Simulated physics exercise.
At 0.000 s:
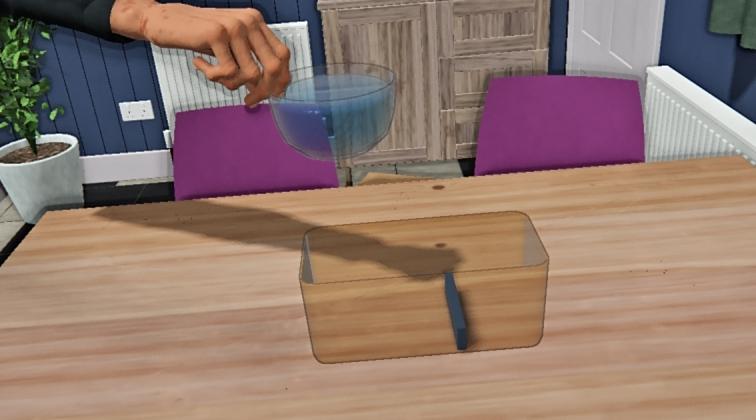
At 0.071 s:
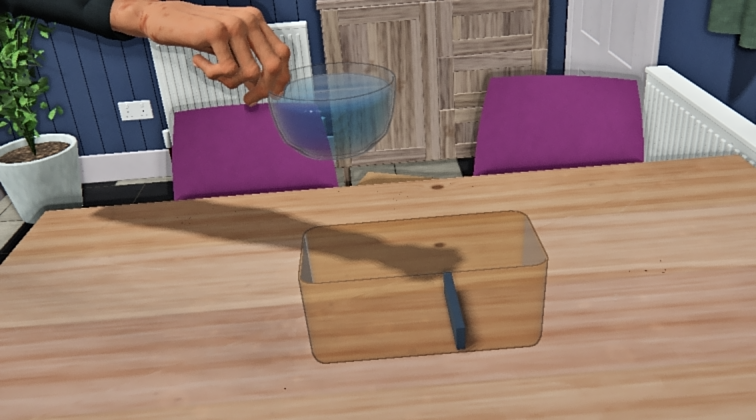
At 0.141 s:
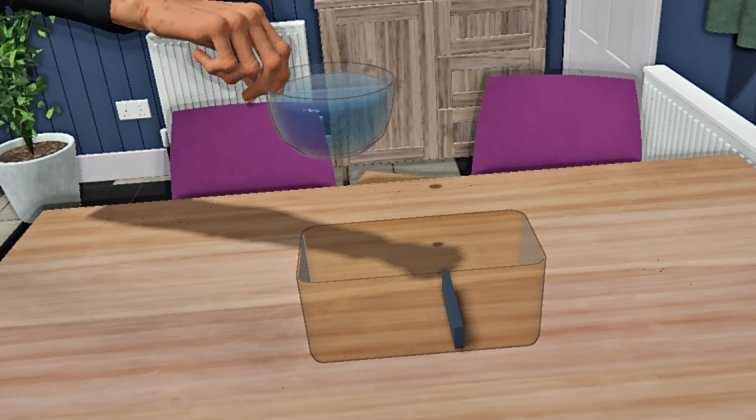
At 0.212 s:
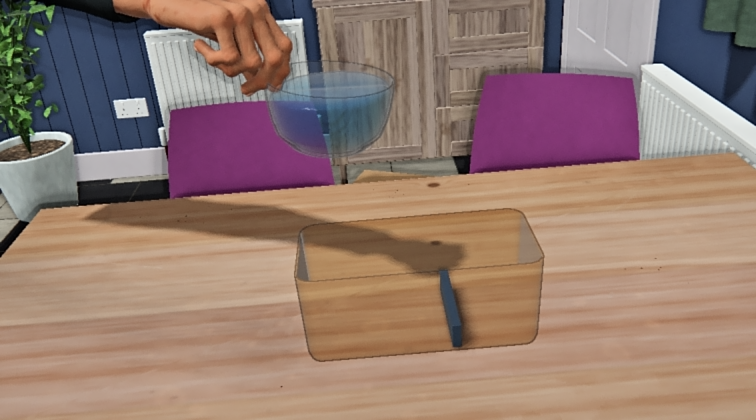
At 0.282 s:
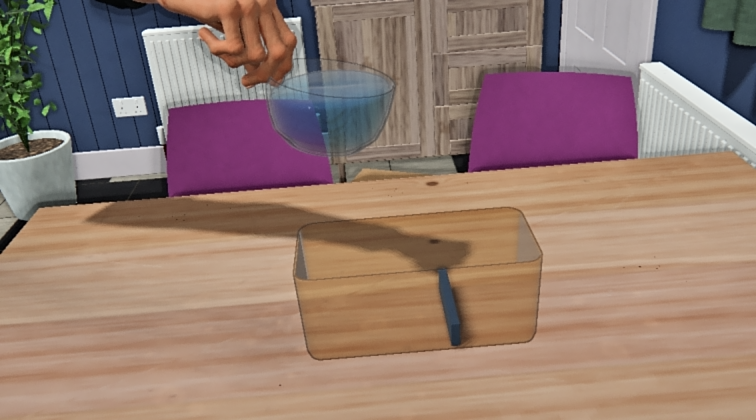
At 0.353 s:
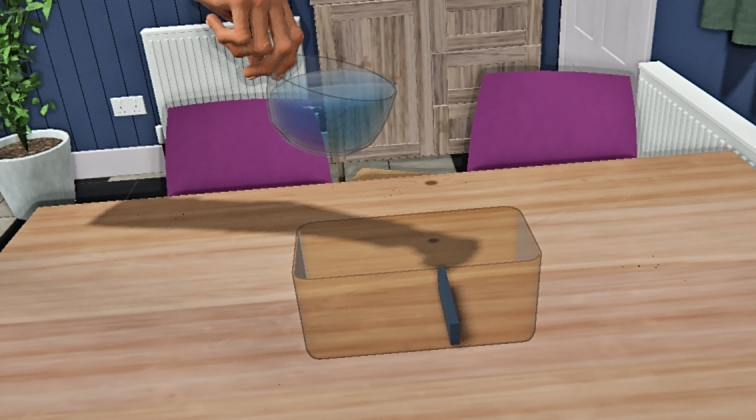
A hand held a clear bowl of blue liquid above a wooden table and gently tilted it to the right, near an empty see-through oblong basin with a dark upright strip in it.
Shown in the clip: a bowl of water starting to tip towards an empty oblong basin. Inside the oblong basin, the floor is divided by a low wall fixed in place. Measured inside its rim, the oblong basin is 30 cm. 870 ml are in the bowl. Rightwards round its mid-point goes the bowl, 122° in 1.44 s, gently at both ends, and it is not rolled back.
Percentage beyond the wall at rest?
58 per cent.
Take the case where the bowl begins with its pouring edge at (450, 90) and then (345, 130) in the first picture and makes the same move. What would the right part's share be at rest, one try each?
In turn about 55 and 10 per cent.
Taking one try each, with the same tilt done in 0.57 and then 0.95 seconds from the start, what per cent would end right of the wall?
40 then 45 %.
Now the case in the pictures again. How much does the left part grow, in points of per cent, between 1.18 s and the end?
About 16 percent.
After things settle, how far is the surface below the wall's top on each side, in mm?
For the left, around 22 mm; for the right, around 0 mm.
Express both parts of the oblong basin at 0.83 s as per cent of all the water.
About 2 left, about 26 right.
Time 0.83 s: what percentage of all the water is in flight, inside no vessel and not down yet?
My guess is roughly 38 %.
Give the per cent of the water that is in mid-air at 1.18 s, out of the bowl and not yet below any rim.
Close to 6 per cent.
Then, 0.83 s in, the tilt is 75° and 34 per cent is still to pour, 2 is left of the wall and 26 right of it.
Then, 1.18 s in, the tilt is 112° and 1 per cent is still to pour, 24 is left of the wall and 69 right of it.
Then, 1.54 s in, the tilt is 122° and 0 per cent is still to pour, 38 is left of the wall and 61 right of it.
Then, 1.94 s in, the tilt is 122° and 0 per cent is still to pour, 40 is left of the wall and 59 right of it.
Finally, 41 per cent lies left of the wall, 58 right of it and 1 outside.
